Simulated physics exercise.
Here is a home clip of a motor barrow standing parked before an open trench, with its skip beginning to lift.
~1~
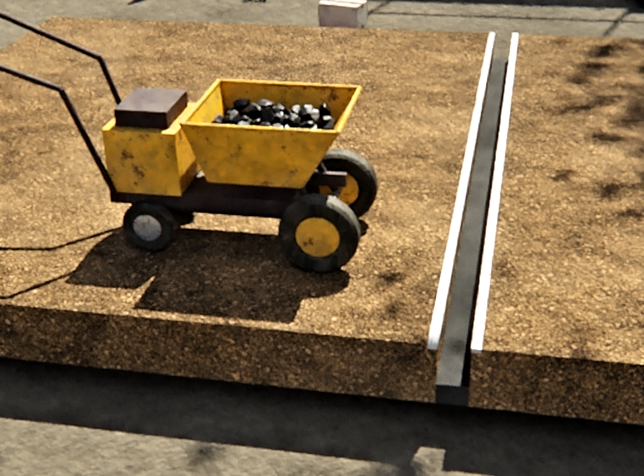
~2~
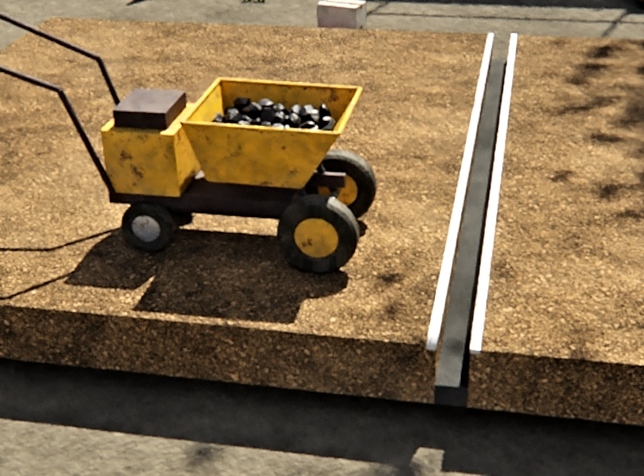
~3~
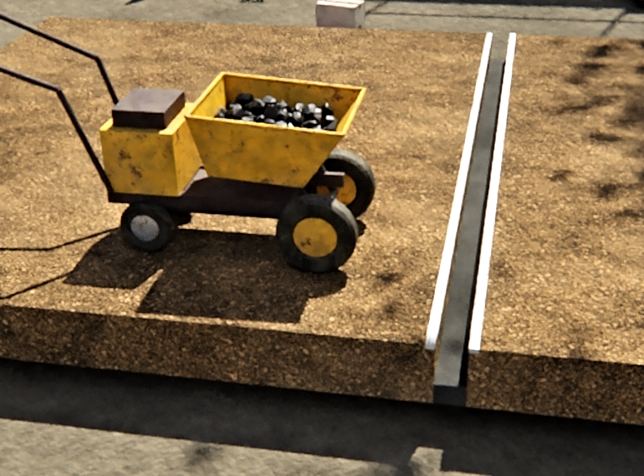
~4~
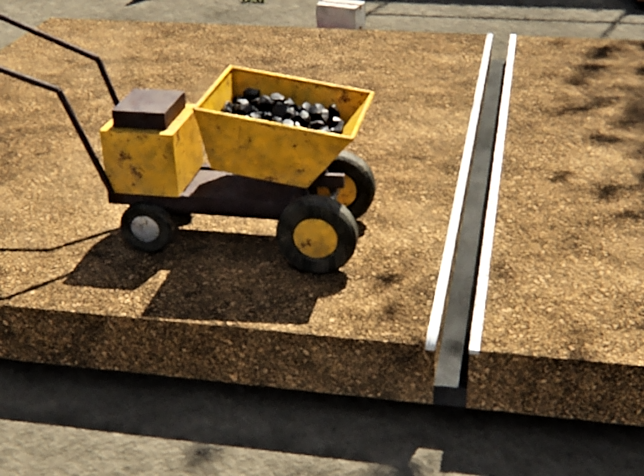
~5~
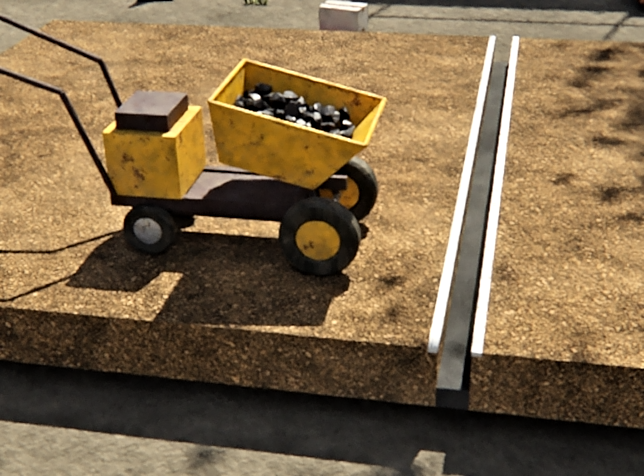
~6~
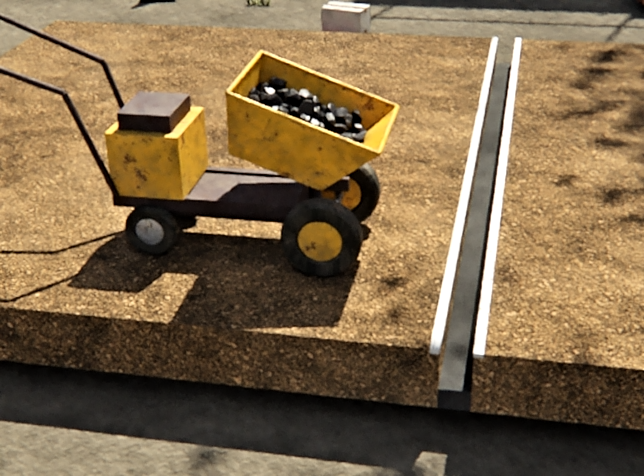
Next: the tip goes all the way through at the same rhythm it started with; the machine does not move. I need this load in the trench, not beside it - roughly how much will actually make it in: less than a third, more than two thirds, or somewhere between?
Somewhere between a third and two thirds.
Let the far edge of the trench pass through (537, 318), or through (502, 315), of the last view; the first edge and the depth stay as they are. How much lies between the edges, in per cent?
80 % and 80 %, give or take.
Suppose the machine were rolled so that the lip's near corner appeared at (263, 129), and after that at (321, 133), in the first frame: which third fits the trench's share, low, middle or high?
At the first stop the answer is less than a third, and at the second it is the middle third.
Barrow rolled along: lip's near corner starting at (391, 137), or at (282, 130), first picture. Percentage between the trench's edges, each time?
Result: Try 1 = 20 %, try 2 = 30 %.
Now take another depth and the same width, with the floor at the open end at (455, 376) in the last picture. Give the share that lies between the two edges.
The share comes to around 50 percent.
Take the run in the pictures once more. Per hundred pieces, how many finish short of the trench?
Result: Close to 10 %.
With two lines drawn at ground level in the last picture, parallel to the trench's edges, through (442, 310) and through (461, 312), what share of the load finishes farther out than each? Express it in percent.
About 80 % and 50 %.
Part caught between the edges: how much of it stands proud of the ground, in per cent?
My estimate would be close to 20 per cent.
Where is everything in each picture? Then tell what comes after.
The first frame shows lip of the skip at (337, 133), level; top of the load at (259, 125), lumps of coal; first edge of the trench at (440, 305); far edge at (481, 308), the trench under half as wide as the skip, and about as deep as wide.
The second frame shows lip of the skip at (338, 135), level; top of the load at (266, 124).
The third frame shows lip of the skip at (342, 136), tipped barely; top of the load at (262, 121).
The fourth frame shows lip of the skip at (351, 140), tipped a little; top of the load at (259, 116).
The fifth frame shows lip of the skip at (364, 146), tipped a little; top of the load at (270, 113).
The sixth frame shows lip of the skip at (379, 154), tipped clearly; top of the load at (268, 110); first edge of the trench at (442, 309); far edge at (484, 313).
Soon, skip tipped steeply; all in the skip.
A while on, skip tipped steeply; nearly all in the skip; a stray few short of the trench; a stray few in or heaped over the trench; a stray few beyond it; a stray few falling.
Towards the end, skip tipped right over; about a third in the skip; a small part short of the trench; about half in or heaped over the trench; a small part beyond it; a stray few falling.
Finally, skip tipped right over; a small part in the skip; a small part short of the trench; about half in or heaped over the trench; about a quarter beyond it.
